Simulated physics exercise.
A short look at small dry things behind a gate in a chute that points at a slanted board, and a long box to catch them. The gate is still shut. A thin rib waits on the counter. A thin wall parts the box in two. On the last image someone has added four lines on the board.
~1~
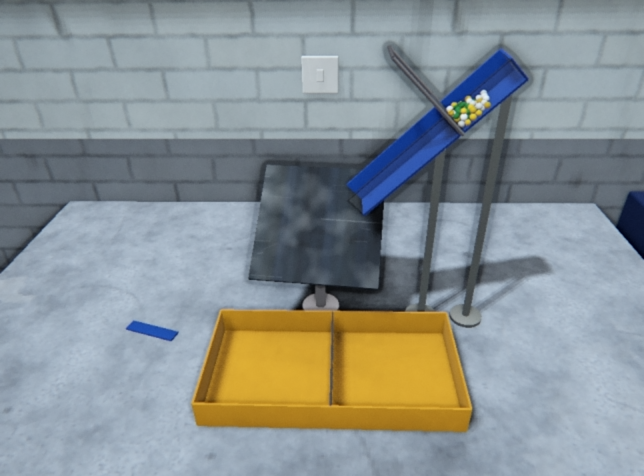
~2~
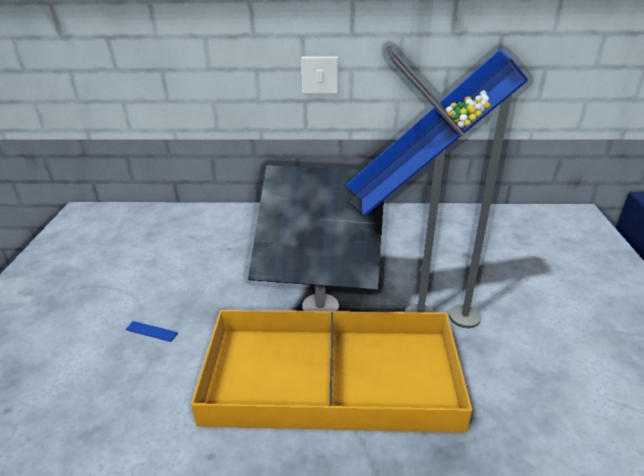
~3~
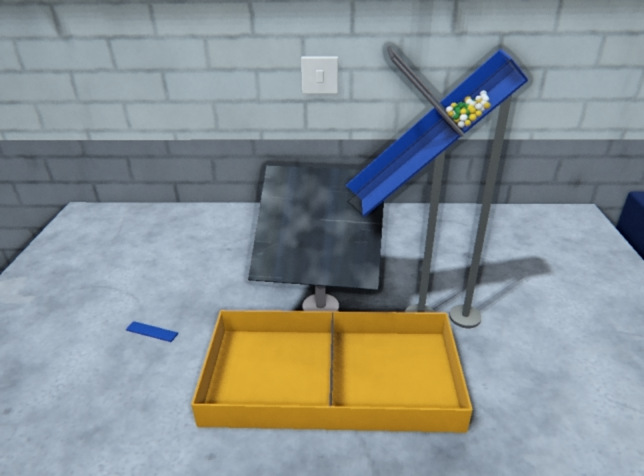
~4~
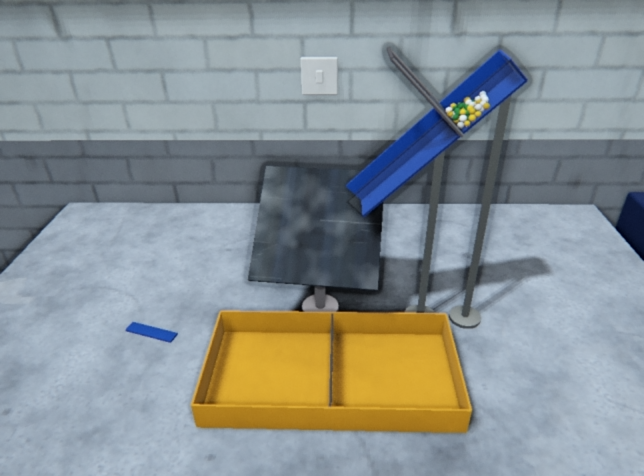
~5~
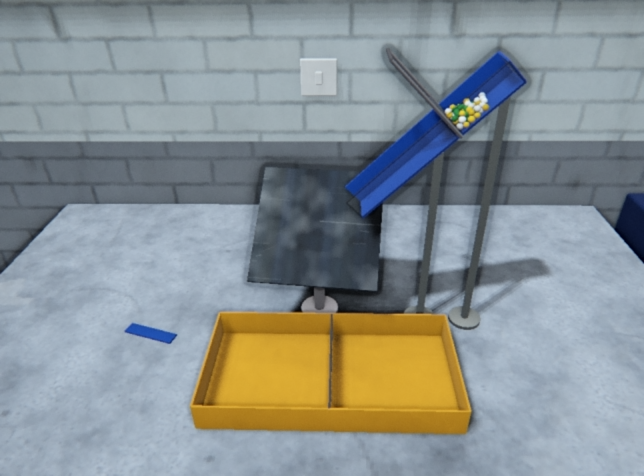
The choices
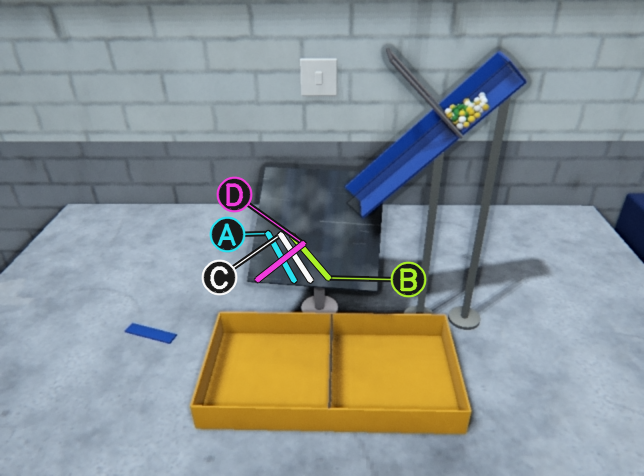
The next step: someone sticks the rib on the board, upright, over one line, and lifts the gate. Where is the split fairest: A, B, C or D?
The answer is line C.
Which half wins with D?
The left half.
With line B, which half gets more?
More lands on the right.
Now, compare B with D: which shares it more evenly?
That is line B.
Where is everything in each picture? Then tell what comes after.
In the first picture, load behind the gate at (465, 110), round plastic beads; lip of the chute at (363, 207), sloping fairly steeply.
In the second picture, middle of the board at (319, 224), tilted fairly steeply; middle of its low edge at (312, 284); of its high edge at (325, 168).
In the third picture, front corners of the box at (192, 404) and (471, 410); front end of its middle wall at (330, 407); gate still shut at (437, 104).
In the fourth picture, middle of the load at (464, 111); lip at (362, 208).
In the fifth picture, middle of the load at (464, 113); lip at (362, 210).
On the marked copy, line A from (268, 233) to (294, 280); line B from (292, 236) to (328, 277); line C from (280, 234) to (310, 280); line D from (303, 243) to (257, 279).
For line A, of what is caught, nearly all in the left half, a small part in the right.
For line B, of what is caught, about a quarter in the left half, most in the right.
For line C, of what is caught, about a third in the left half, about two thirds in the right.
For line D, of what is caught, all in the left half, none in the right.
